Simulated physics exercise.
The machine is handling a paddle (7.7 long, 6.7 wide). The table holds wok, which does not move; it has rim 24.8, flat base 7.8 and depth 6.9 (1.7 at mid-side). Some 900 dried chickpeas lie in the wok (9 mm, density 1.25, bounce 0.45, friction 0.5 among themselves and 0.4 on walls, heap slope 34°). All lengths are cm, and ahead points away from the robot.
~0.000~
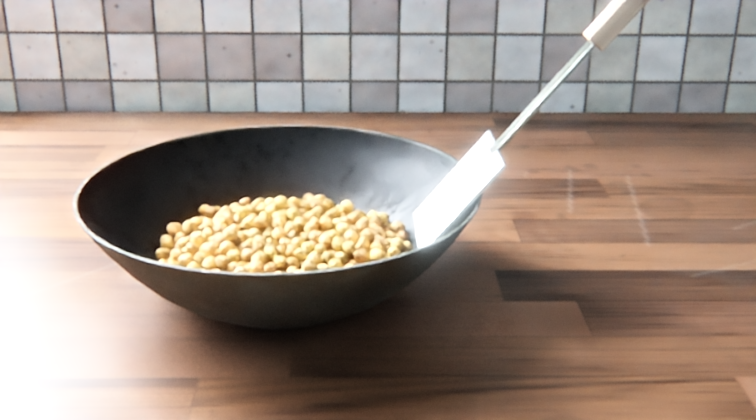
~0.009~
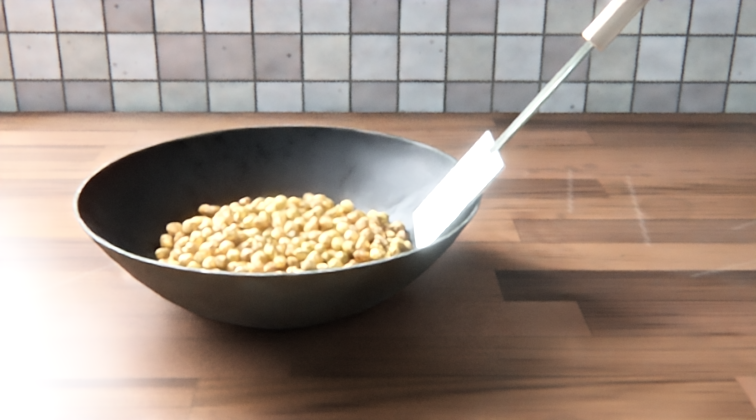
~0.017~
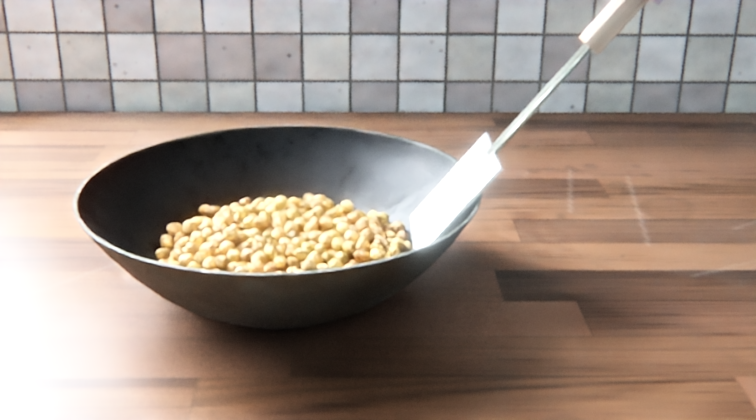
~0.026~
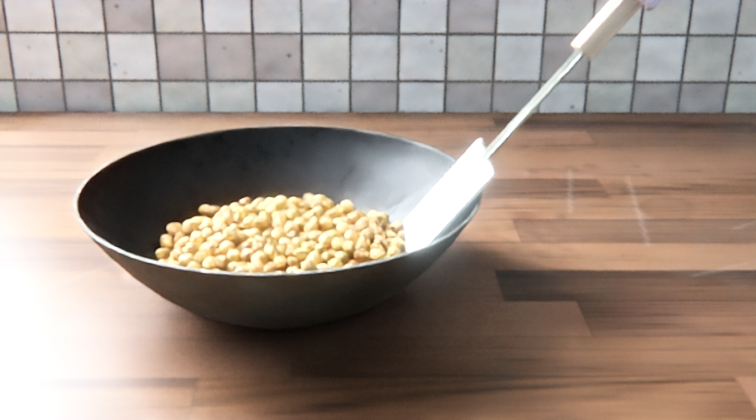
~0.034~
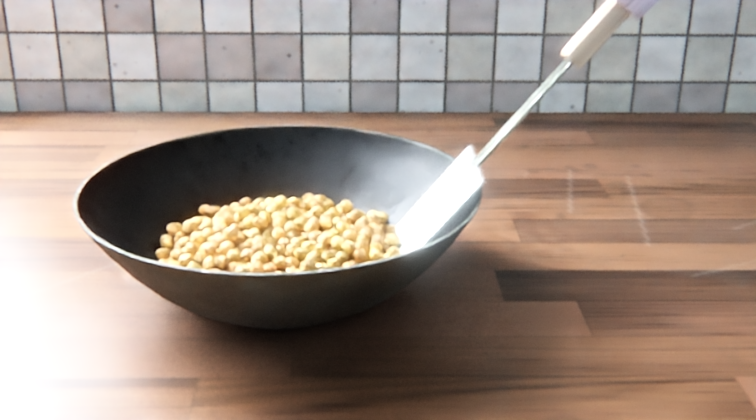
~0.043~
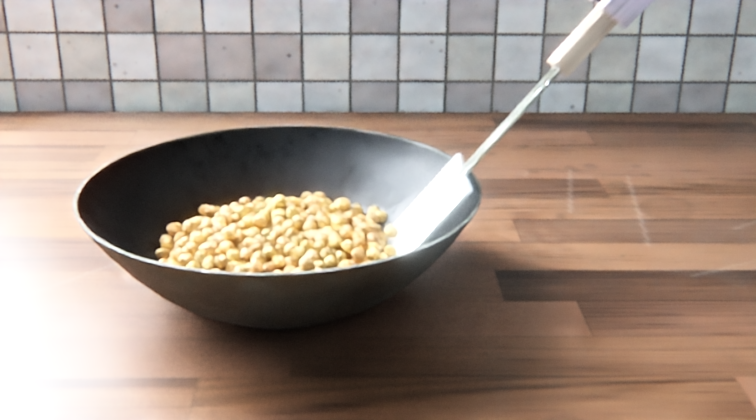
A dark wok of pale dried chickpeas sitting on a wooden counter as a pale-handled paddle slides slightly down and left inside it.
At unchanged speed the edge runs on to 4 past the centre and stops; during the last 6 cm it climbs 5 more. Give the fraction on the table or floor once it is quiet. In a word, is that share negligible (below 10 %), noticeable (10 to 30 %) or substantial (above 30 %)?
In a word, negligible.
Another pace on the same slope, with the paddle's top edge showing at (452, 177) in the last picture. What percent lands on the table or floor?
That share would be some 15 percent.
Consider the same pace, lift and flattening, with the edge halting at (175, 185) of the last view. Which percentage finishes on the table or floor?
15 %.
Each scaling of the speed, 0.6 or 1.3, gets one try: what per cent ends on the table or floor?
First try around 0 %, second try around 15 %.
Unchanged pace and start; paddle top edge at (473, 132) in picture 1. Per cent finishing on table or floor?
I'd estimate close to 5 per cent.
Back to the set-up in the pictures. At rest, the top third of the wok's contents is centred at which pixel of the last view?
The middle lies somewhere around (171, 224).
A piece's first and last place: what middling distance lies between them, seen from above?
Somewhere around 3 centimetres, I'd say.
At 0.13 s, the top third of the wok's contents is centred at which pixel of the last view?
Centre: Roughly (233, 223) in the last picture.
After 0.08 s, sloping 51°, highest piece 7 above the table; 900 in the wok.
After 0.13 s, sloping 51°, highest piece 9 above the table; 900 in the wok.
After 0.35 s, sloping 51°, highest piece 8 above the table; 840 in the wok, 43 on the table or floor, 17 on the blade or in flight.
After 1.40 s, sloping 51°, highest piece 8 above the table; 840 in the wok, 60 on the table or floor.
In the end, 840 in the wok, 60 on the table or floor. That is 7 % on the table or floor.
